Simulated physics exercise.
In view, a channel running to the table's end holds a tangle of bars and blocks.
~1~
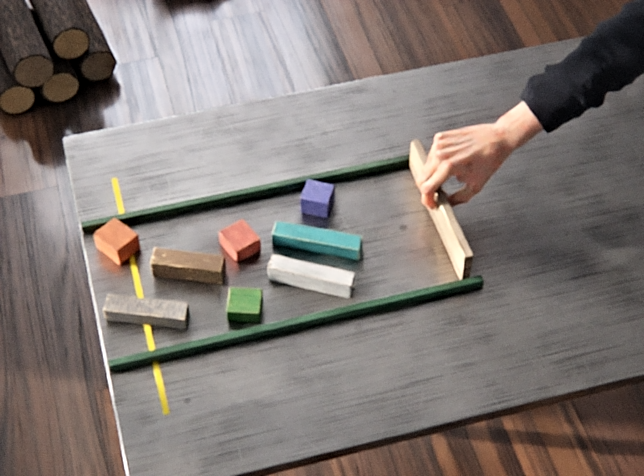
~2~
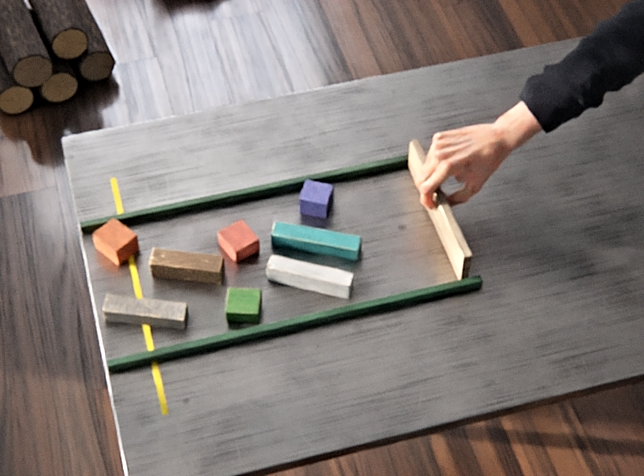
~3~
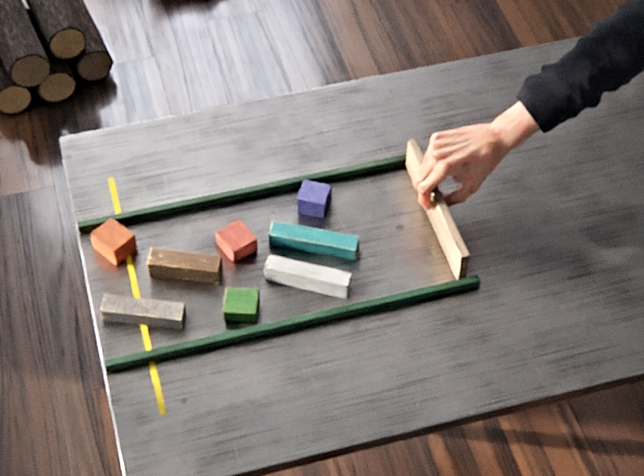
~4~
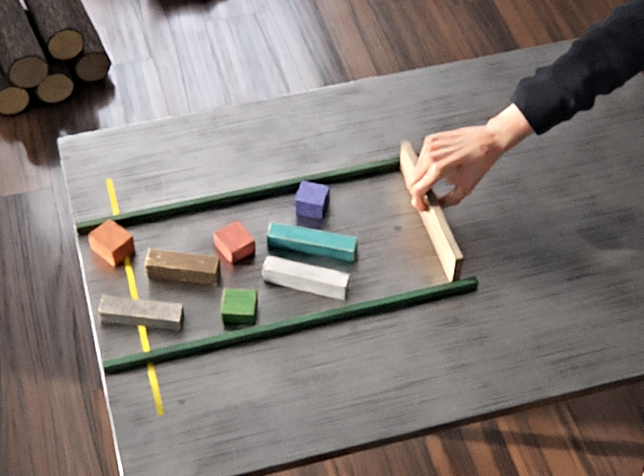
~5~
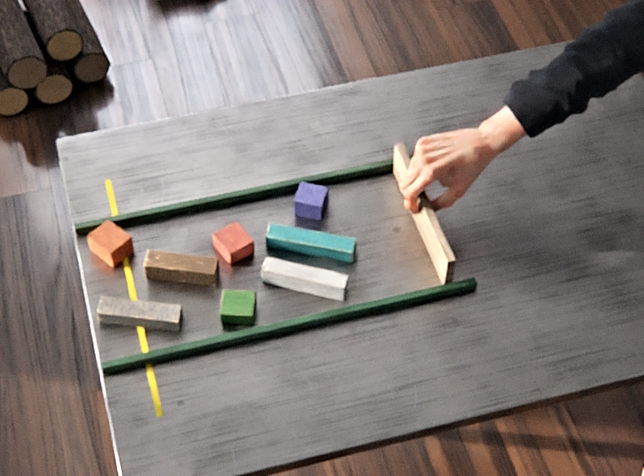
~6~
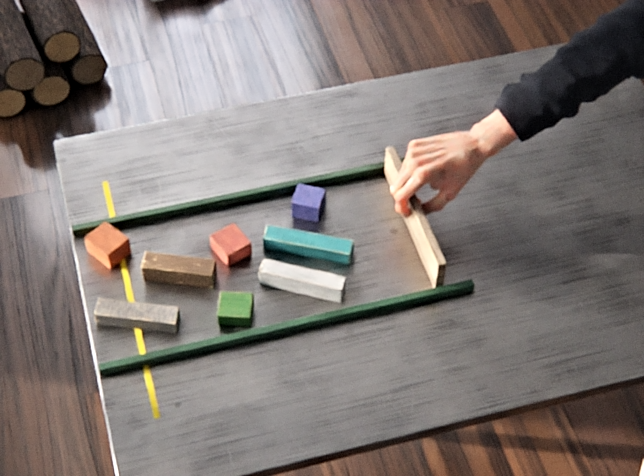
On a grey tabletop, a hand sliding a wooden board slightly left between two green rails, toward scattered coloured blocks lying still.
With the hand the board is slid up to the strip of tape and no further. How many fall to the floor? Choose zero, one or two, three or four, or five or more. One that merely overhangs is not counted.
Three or four.
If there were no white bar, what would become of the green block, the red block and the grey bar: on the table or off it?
The green block holds on; the red block drops off; the grey bar comes down.
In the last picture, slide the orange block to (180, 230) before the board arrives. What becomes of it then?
In the end it falls away.
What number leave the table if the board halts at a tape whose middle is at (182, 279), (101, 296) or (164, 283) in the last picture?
The three tries give 0, 7 and 1.
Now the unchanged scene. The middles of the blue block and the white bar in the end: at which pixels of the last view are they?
Final pixels, roughly: (105, 250) for the first, (106, 315) for the other.
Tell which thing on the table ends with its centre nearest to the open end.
Green block.
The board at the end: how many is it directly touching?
It is in contact with 3.
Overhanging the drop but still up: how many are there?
Answer: 3.
A little later, none off yet; orange block at rest near (108, 245); grey bar at rest near (138, 316); brown bar at rest near (179, 270).
Next, none off yet; orange block at rest near (108, 245); grey bar at rest near (138, 316); brown bar shifted a little near (169, 277).
Later still, none off yet; orange block shifted about its own width near (86, 252); grey bar shifted a little near (89, 315); brown bar shifted about its own width near (110, 303).
When it is over, the number that fall off is three or four; down, red block, brown bar, grey bar and orange block.
